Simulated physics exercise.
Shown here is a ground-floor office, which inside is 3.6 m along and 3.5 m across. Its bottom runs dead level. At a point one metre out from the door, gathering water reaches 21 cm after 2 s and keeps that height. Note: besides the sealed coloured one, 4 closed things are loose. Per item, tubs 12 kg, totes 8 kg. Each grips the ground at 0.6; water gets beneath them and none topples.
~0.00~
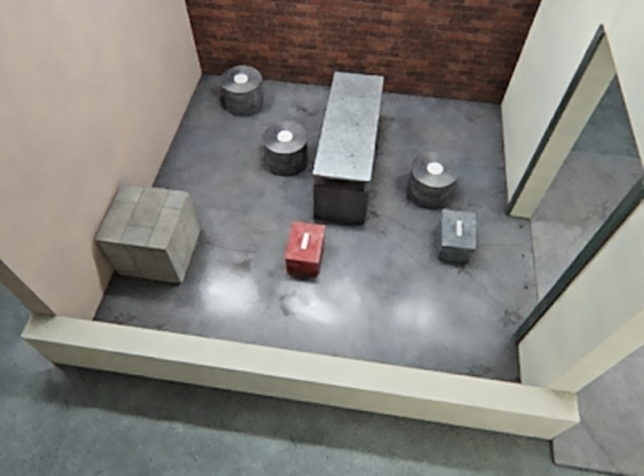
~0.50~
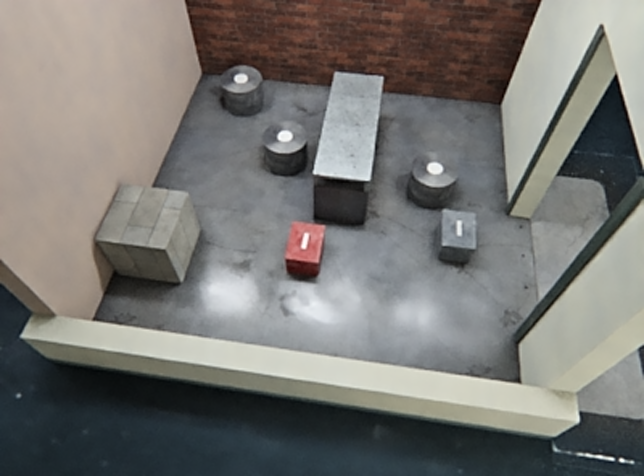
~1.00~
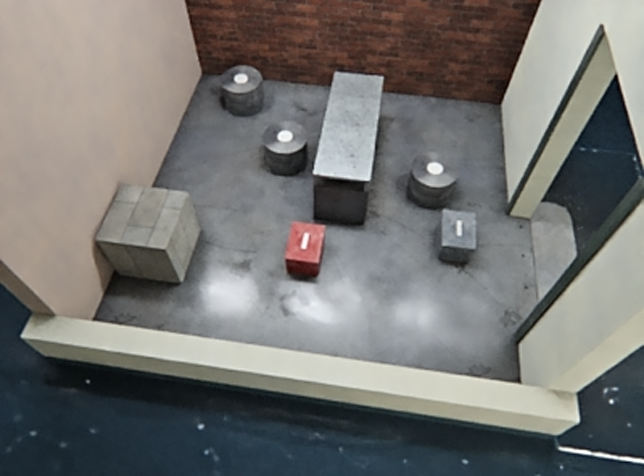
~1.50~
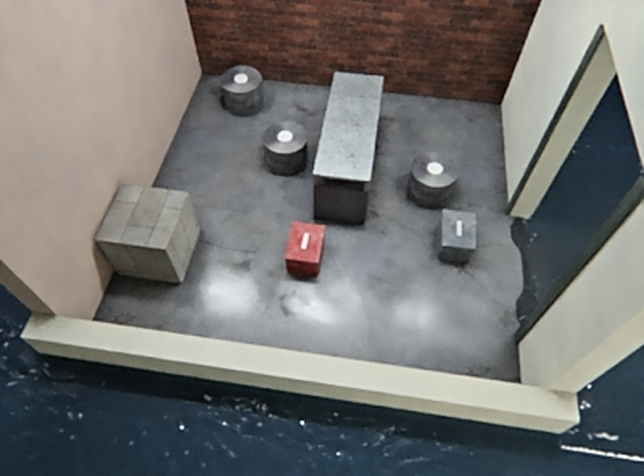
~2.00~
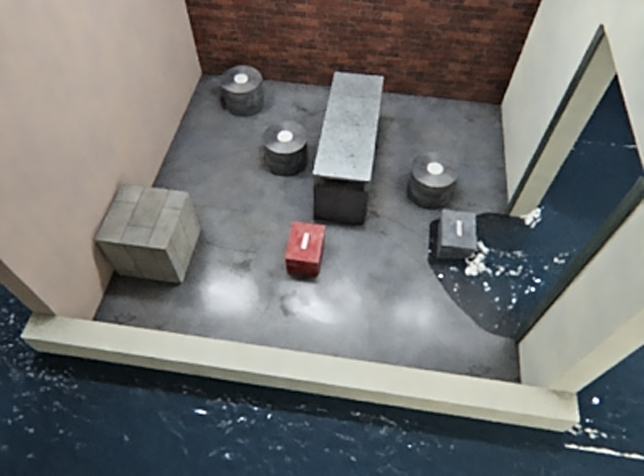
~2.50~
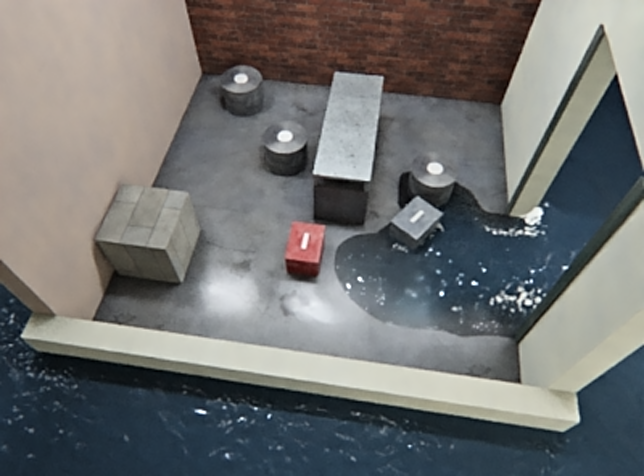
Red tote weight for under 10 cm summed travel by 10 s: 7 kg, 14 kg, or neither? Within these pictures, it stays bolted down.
Both options fail.
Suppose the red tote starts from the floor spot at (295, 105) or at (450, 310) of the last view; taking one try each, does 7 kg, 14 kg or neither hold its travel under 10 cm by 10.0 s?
Taking them in turn, neither mass keeps it, and neither mass keeps it.
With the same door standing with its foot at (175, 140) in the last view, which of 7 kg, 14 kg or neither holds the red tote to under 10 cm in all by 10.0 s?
Then neither weight holds it.
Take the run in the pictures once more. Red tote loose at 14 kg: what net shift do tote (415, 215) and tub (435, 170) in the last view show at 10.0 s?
In that order: 250 cm, 80 cm.
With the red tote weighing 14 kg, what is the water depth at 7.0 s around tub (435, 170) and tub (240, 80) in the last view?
Around 7 cm and 8 cm.
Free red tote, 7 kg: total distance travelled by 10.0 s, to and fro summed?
It covers about 400 cm altogether.
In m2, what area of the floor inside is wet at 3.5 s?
I'd put it close to 5.5 m2.
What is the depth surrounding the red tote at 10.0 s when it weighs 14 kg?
Something like 16 centimetres.
After 3.5 s the red tote would be 45 cm from its start with 7 kg and 15 cm from its start with 14 kg; 6 cm of water round it then.
After 4.5 s the red tote would be 90 cm from its start with 7 kg and 53 cm from its start with 14 kg; 5 cm of water round it then.
After 7.0 s the red tote would be 174 cm from its start with 7 kg and 78 cm from its start with 14 kg; 11 cm of water round it then.
After 10.0 s the red tote would be 211 cm from its start with 7 kg and 193 cm from its start with 14 kg; 16 cm of water round it then.
